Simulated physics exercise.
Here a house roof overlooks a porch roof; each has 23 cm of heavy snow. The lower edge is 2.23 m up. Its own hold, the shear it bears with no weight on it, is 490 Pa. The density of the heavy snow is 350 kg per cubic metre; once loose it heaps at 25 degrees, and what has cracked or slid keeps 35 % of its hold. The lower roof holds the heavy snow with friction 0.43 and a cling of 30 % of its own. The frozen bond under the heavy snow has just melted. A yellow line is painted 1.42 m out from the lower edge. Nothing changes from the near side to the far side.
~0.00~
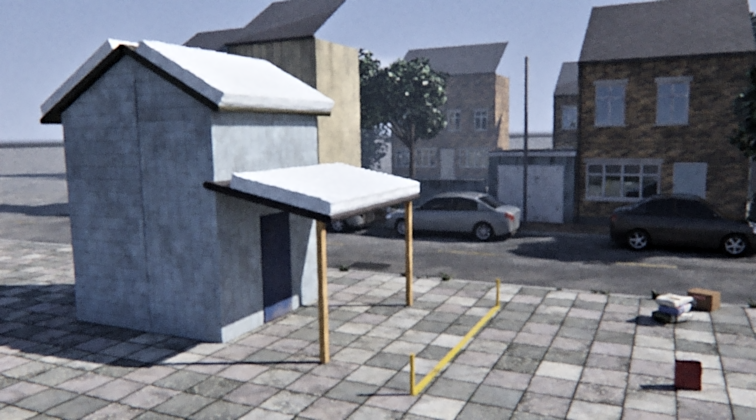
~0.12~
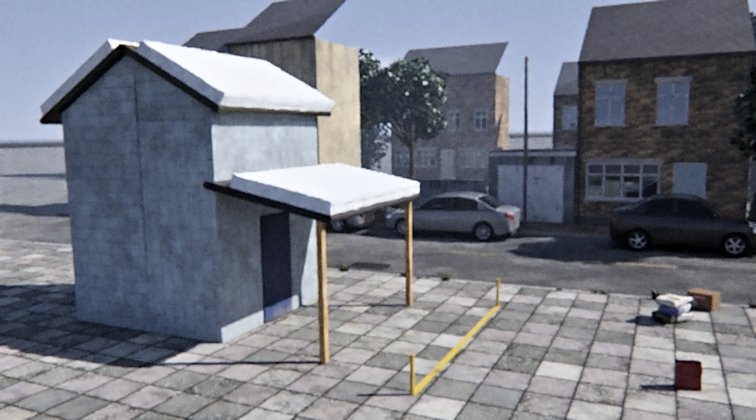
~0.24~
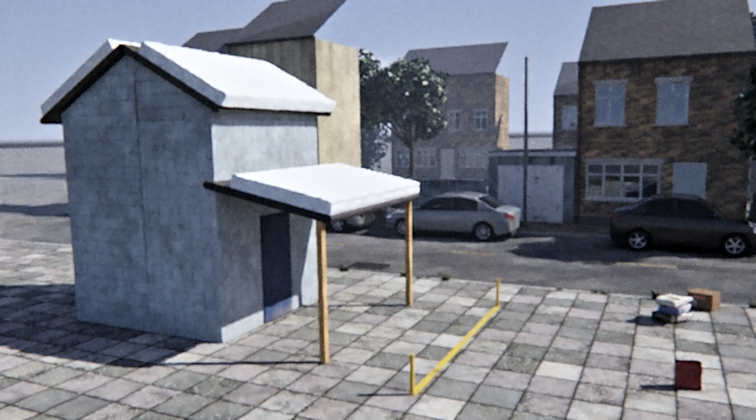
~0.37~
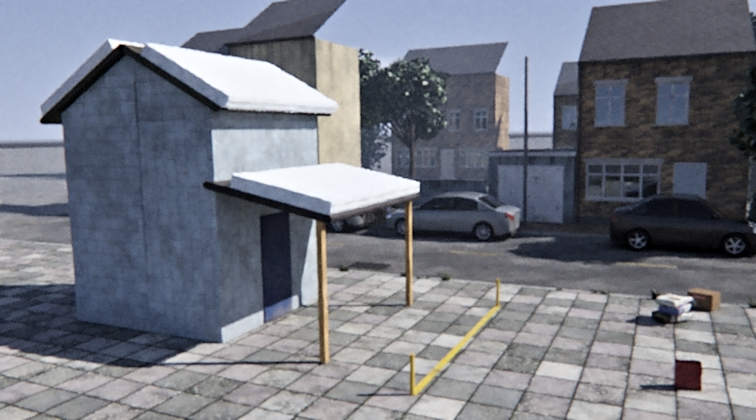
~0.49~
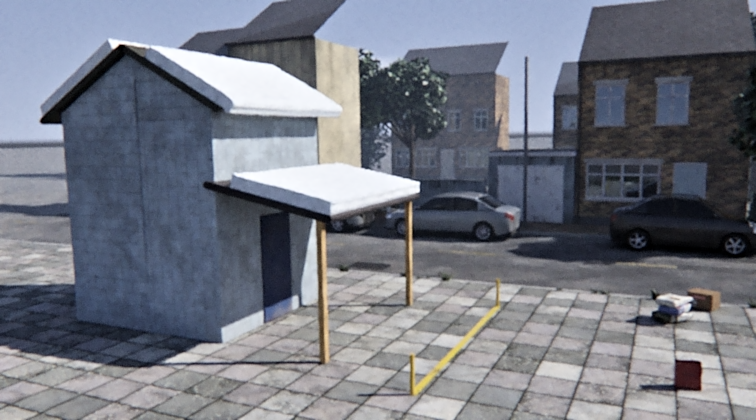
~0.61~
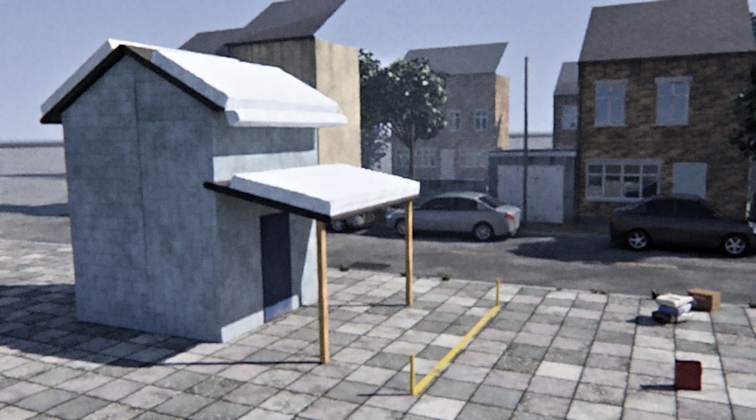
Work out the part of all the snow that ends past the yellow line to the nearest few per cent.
Close to 4 per cent.
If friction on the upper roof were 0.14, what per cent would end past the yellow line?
In that case some 20 per cent.
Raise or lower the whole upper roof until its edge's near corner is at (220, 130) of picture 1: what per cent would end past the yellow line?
Then about 0 %.
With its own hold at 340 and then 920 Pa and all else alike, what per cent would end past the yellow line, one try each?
In that order: 12 %, 0 %.
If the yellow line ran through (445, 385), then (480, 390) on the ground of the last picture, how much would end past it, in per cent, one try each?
In turn about 2 %, 0 %.
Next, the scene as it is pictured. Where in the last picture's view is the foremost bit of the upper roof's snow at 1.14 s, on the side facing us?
Around (279, 184).
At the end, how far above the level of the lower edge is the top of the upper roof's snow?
Roughly 0.7 m.
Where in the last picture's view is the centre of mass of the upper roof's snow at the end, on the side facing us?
Near (328, 257).
By 1.14 s, none is below the lower edge and 0 % is past the line.
By 1.76 s, none is below the lower edge and 0 % is past the line.
By 2.38 s, 24 % is below the lower edge and 0 % is past the line.
By 3.00 s, 32 % is below the lower edge and 4 % is past the line.
By 3.60 s, at the end, 32 % is below the lower edge and 4 % is past the line.
